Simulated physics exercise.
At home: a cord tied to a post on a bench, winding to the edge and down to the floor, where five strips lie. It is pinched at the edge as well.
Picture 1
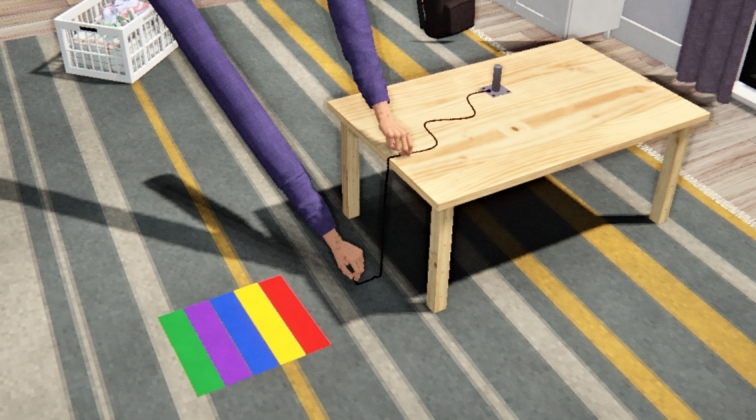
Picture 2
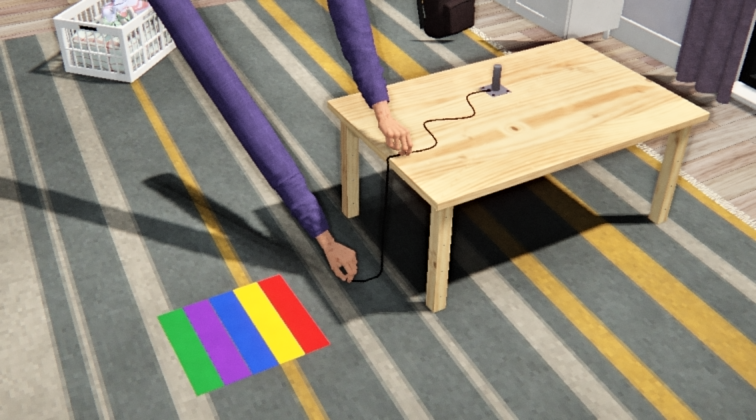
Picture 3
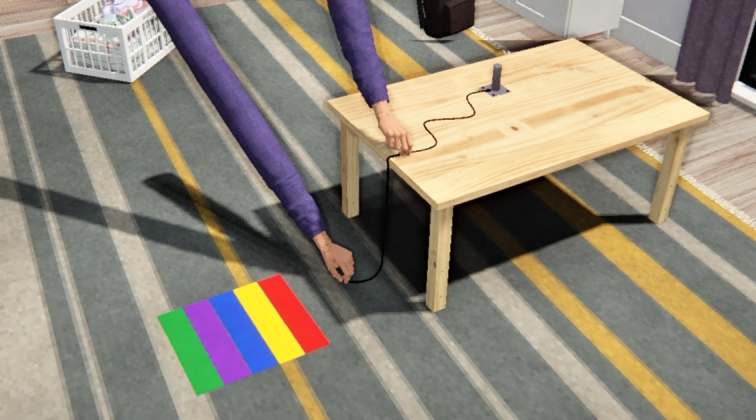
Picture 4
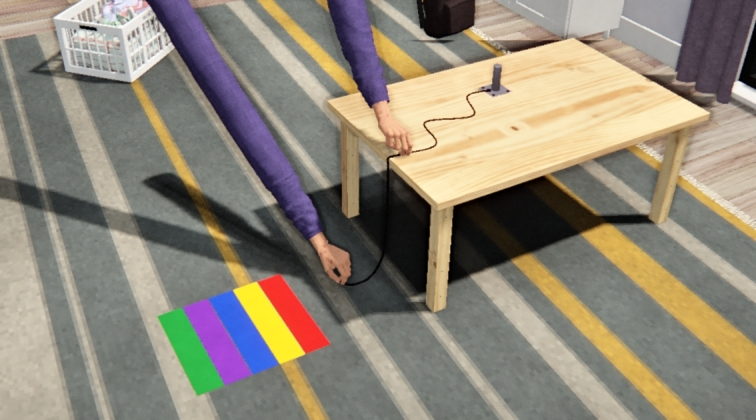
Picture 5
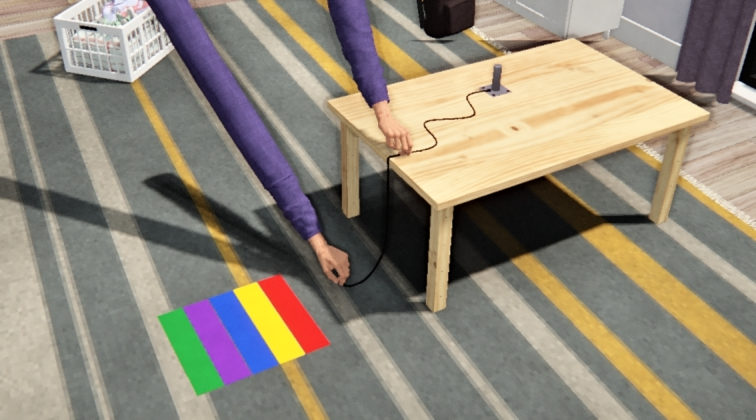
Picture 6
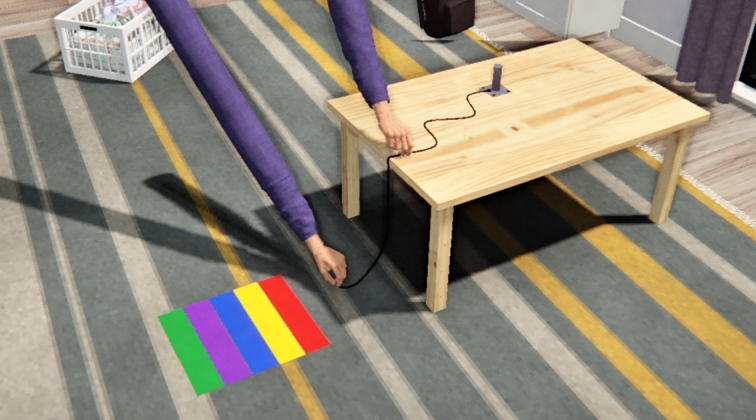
On a striped rug beside a wooden table, a purple-sleeved hand shifts a dark cord's lower end slightly left, the other pinching it above.
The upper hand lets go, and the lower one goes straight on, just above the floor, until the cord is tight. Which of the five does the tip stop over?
The end stops over the purple strip.
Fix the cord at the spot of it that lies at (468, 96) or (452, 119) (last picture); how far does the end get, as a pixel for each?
Near (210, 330) and (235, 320).
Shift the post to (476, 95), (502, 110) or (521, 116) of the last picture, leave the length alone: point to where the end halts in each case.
Try by try, around (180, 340), (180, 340) and (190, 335).
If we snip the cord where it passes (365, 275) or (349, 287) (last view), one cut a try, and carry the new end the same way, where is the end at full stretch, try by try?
Near (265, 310) and (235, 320).
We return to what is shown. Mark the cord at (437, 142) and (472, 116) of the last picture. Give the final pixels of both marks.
The first at (384, 148), the second at (445, 115).
Early on, end near (260, 311); over yellow.
Midway, end near (228, 322); over blue.
At the end of the slack, end near (209, 329); over purple. It gets as far as the purple strip.
